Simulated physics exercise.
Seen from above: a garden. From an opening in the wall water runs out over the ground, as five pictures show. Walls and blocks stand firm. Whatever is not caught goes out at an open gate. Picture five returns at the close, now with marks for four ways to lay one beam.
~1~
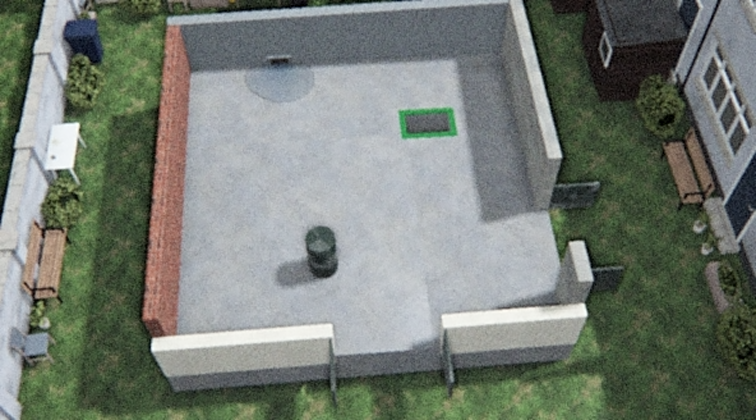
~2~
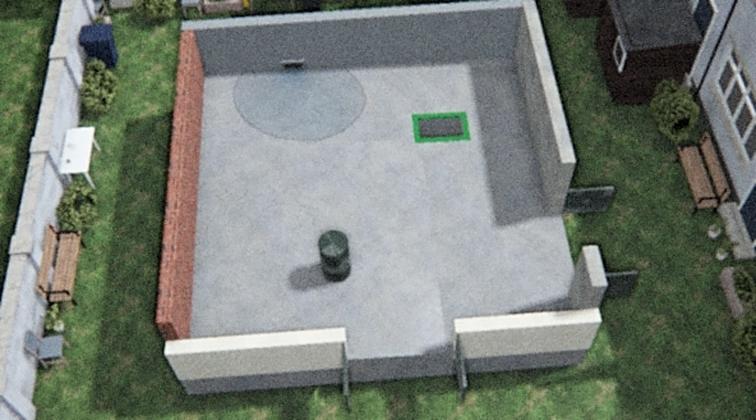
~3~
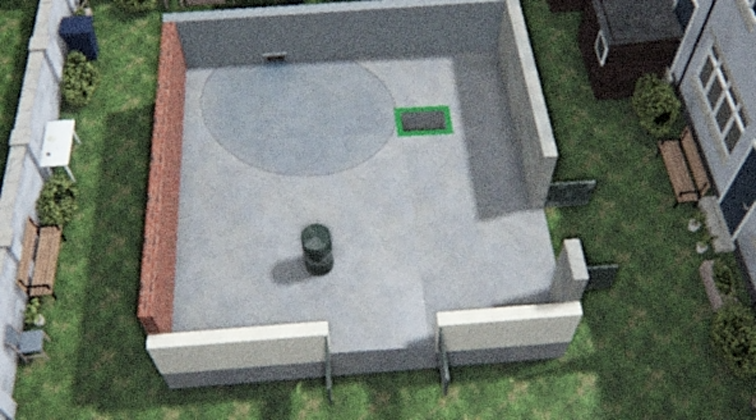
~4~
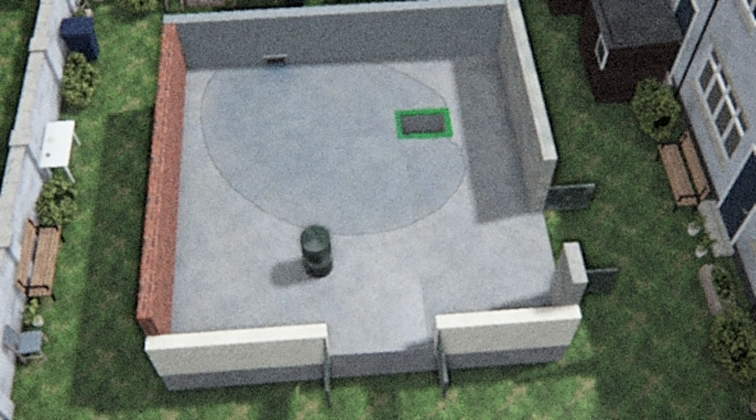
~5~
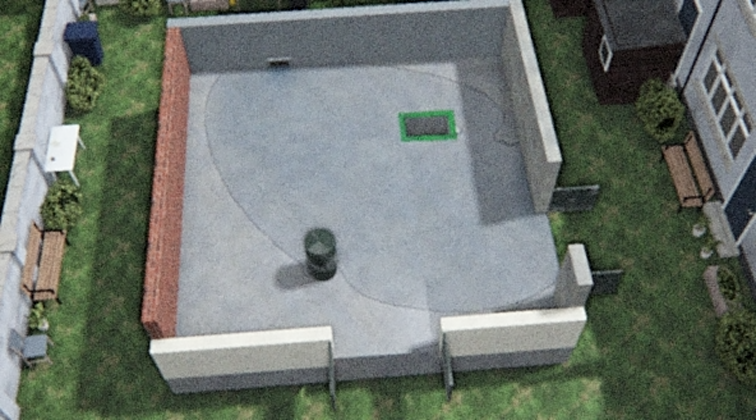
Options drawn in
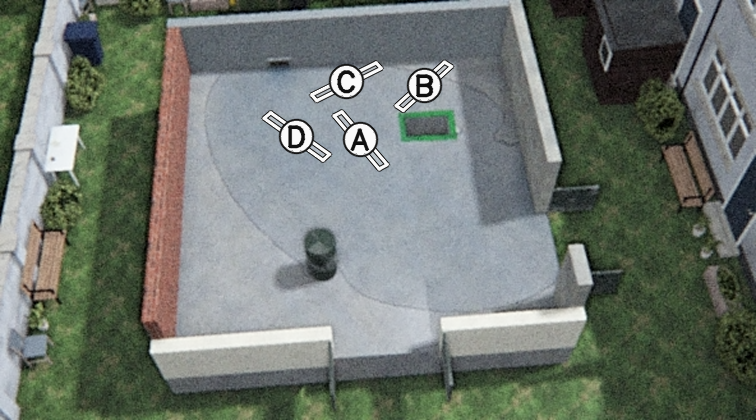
In a walled yard, water spreads from the back wall across the green-edged drain.
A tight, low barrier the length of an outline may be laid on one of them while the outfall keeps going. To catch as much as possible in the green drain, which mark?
Choose D.
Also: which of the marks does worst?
That is place C.
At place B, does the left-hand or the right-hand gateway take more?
More leaves on the right.
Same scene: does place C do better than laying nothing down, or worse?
Worse.
On the marked copy, A from (338, 113) to (383, 166); B from (399, 108) to (448, 64); C from (314, 97) to (378, 65); D from (267, 115) to (326, 157).
With A, about 14 % of the stream goes into the green drain, about 86 % out by the gates.
With B, about 15 % of the stream goes into the green drain, about 84 % out by the gates.
With C, about 4 % of the stream goes into the green drain, about 96 % out by the gates.
With D, about 22 % of the stream goes into the green drain, about 78 % out by the gates.
